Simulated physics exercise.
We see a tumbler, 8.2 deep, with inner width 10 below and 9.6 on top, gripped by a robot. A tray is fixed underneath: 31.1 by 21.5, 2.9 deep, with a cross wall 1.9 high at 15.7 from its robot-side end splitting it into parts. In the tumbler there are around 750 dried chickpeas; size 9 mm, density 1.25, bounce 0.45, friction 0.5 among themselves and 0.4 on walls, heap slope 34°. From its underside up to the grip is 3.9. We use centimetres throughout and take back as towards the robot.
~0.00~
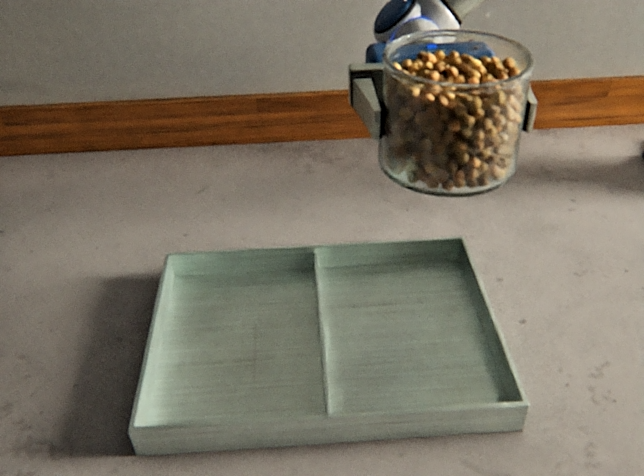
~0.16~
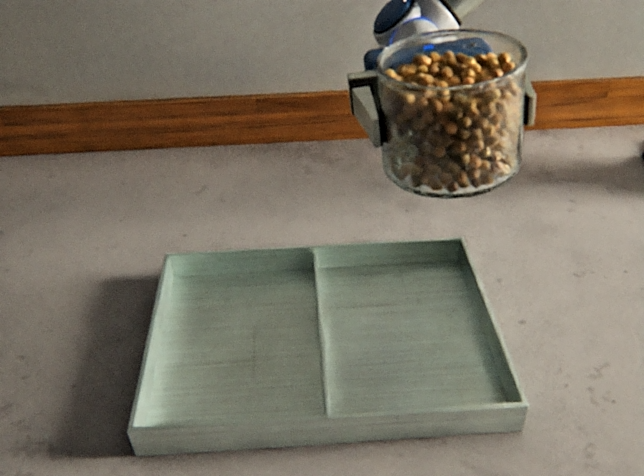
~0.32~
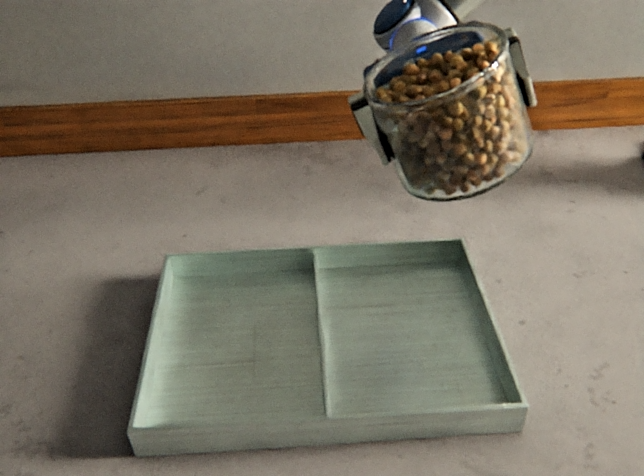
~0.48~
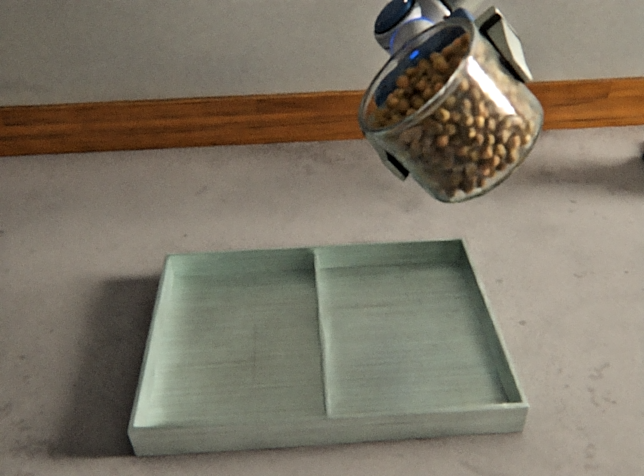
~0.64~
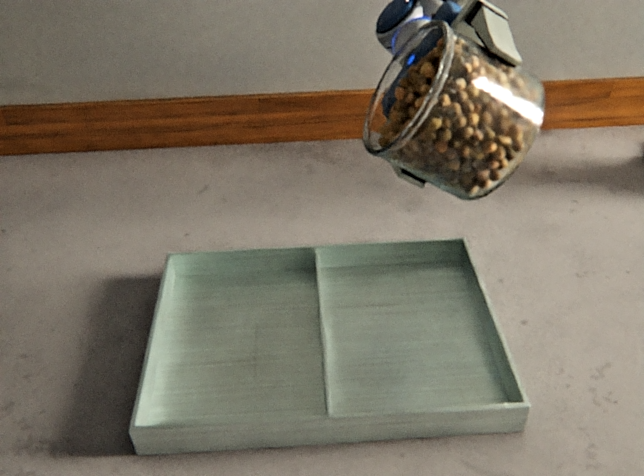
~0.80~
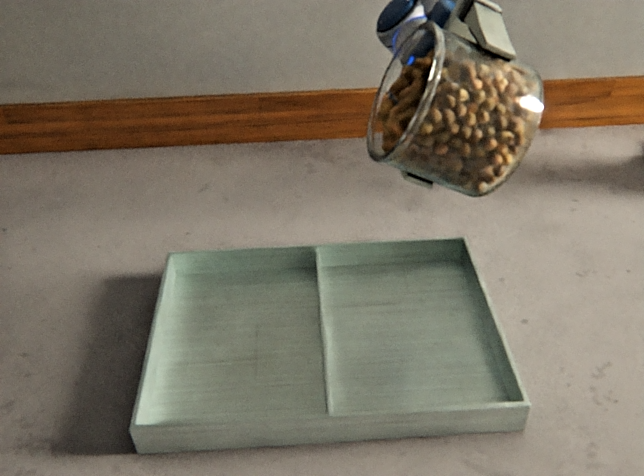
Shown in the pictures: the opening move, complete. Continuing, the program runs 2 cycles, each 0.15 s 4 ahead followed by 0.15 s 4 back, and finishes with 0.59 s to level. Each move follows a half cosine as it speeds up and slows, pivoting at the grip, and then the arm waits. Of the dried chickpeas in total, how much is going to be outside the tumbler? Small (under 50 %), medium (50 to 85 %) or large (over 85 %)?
Small.
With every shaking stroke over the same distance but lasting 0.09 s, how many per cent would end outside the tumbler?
It would be near 55 per cent.
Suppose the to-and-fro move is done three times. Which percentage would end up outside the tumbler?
That would give close to 45 percent.
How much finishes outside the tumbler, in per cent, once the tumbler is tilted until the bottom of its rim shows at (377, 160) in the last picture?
The share is about 55 percent.
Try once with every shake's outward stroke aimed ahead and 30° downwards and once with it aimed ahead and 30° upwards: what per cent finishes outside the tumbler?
First try about 20 %, second try about 40 %.
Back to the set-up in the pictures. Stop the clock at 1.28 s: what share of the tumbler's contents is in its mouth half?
I'd say close to 45 per cent.
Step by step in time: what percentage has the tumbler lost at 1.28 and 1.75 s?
Roughly 25, then 35.
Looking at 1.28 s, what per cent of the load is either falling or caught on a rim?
Logged share: Close to 3 per cent.
After 1.28 s, tilted 65° forward, highest piece 25 above the table; 581 in the tumbler, 113 in the far-side part, 37 in the robot-side part, 1 on the table or floor, 21 in flight or on a rim.
After 1.75 s, tilted 23° forward, highest piece 27 above the table; 493 in the tumbler, 192 in the far-side part, 61 in the robot-side part, 7 on the table or floor.
After 2.19 s, level, highest piece 27 above the table; 493 in the tumbler, 192 in the far-side part, 61 in the robot-side part, 7 on the table or floor.
After 3.24 s, level, highest piece 27 above the table; 493 in the tumbler, 192 in the far-side part, 61 in the robot-side part, 7 on the table or floor.
At rest, 493 in the tumbler, 192 in the far-side part, 61 in the robot-side part, 7 on the table or floor. That is 35 % outside the tumbler.
